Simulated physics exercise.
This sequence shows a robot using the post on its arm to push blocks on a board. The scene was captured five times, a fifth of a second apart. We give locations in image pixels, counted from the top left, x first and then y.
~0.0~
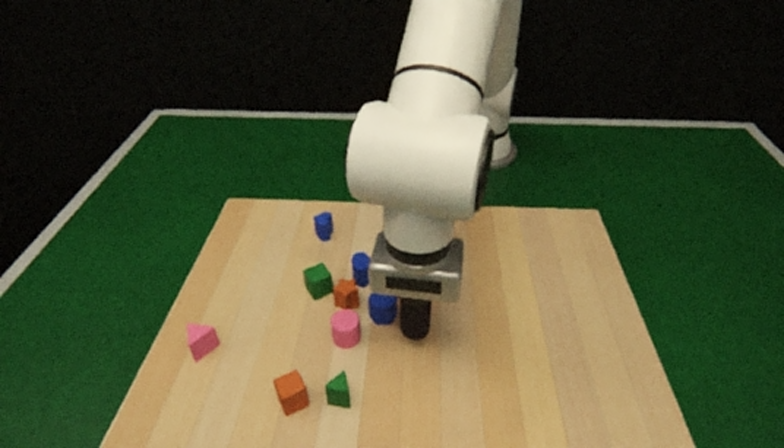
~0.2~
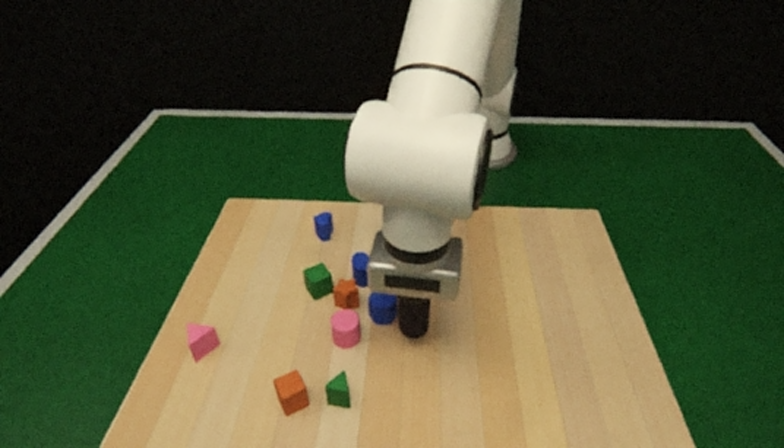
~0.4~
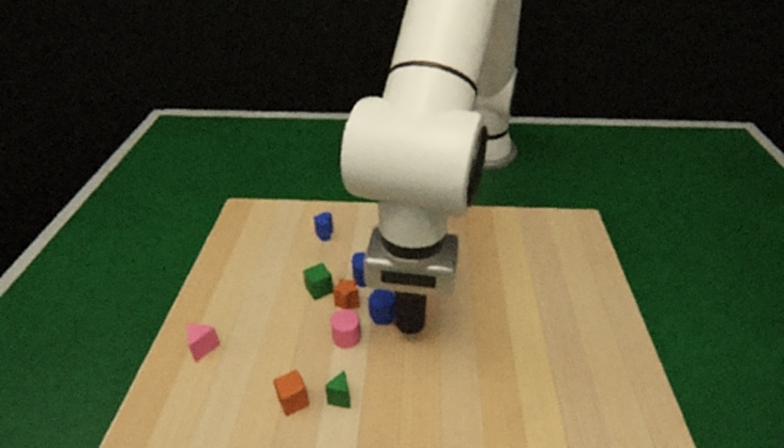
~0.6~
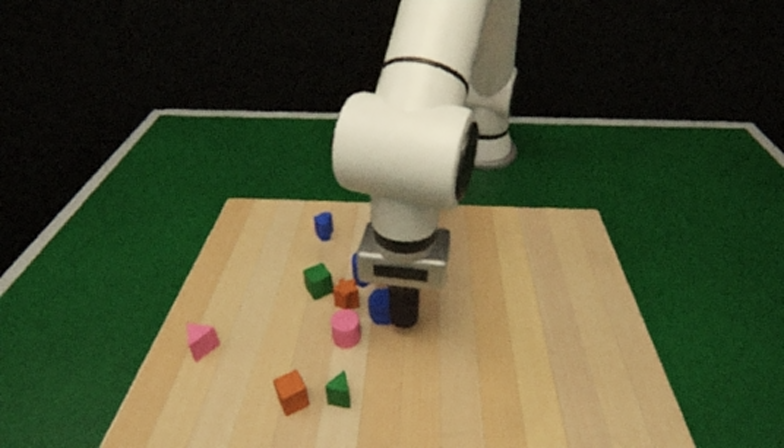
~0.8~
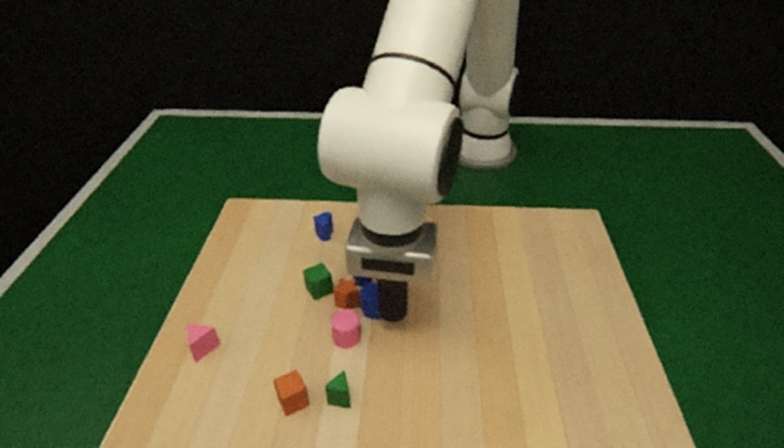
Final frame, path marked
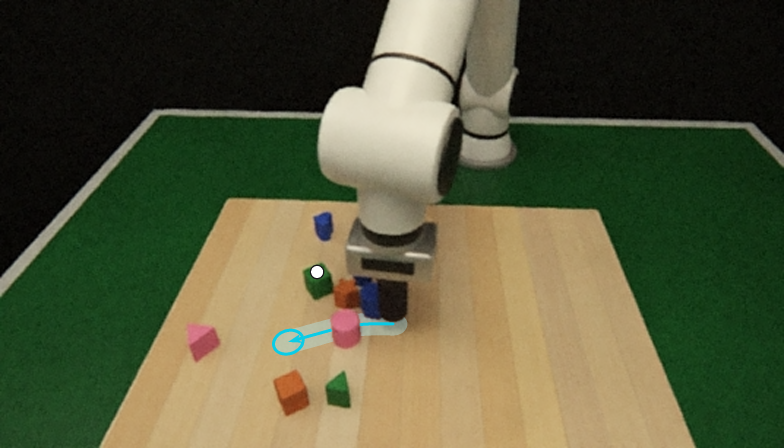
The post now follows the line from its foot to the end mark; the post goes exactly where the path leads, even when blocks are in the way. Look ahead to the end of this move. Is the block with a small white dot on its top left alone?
Final answer: Yes.
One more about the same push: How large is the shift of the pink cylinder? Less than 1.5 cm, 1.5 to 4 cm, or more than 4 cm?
My estimate: Beyond 4 cm.
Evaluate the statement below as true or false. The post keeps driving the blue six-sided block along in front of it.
This is false.
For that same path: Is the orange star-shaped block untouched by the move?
I expect not.
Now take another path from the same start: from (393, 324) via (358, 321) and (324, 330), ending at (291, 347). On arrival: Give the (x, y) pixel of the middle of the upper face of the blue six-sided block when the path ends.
Located at (362, 283).
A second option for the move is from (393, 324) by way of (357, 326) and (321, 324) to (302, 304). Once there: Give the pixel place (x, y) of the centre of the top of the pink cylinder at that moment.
Around pixel (312, 330).
Path on the board, from (393, 324) through (358, 325) and (324, 332) to (288, 342); the dot is on the green square block.
On the path given first. One third of the way, post (356, 313); pink cylinder (334, 323); orange star-shaped block (338, 282), turned 20° anticlockwise; blue six-sided block (363, 286), turned 40° clockwise.
Two thirds of the way, post (321, 320); pink cylinder (308, 337); orange star-shaped block (338, 282), turned 20° anticlockwise; blue six-sided block (363, 286), turned 40° clockwise.
At the end, post (286, 330); green square block in place; pink cylinder (294, 346); orange star-shaped block (338, 282), turned 20° anticlockwise; blue six-sided block (363, 286), turned 40° clockwise.
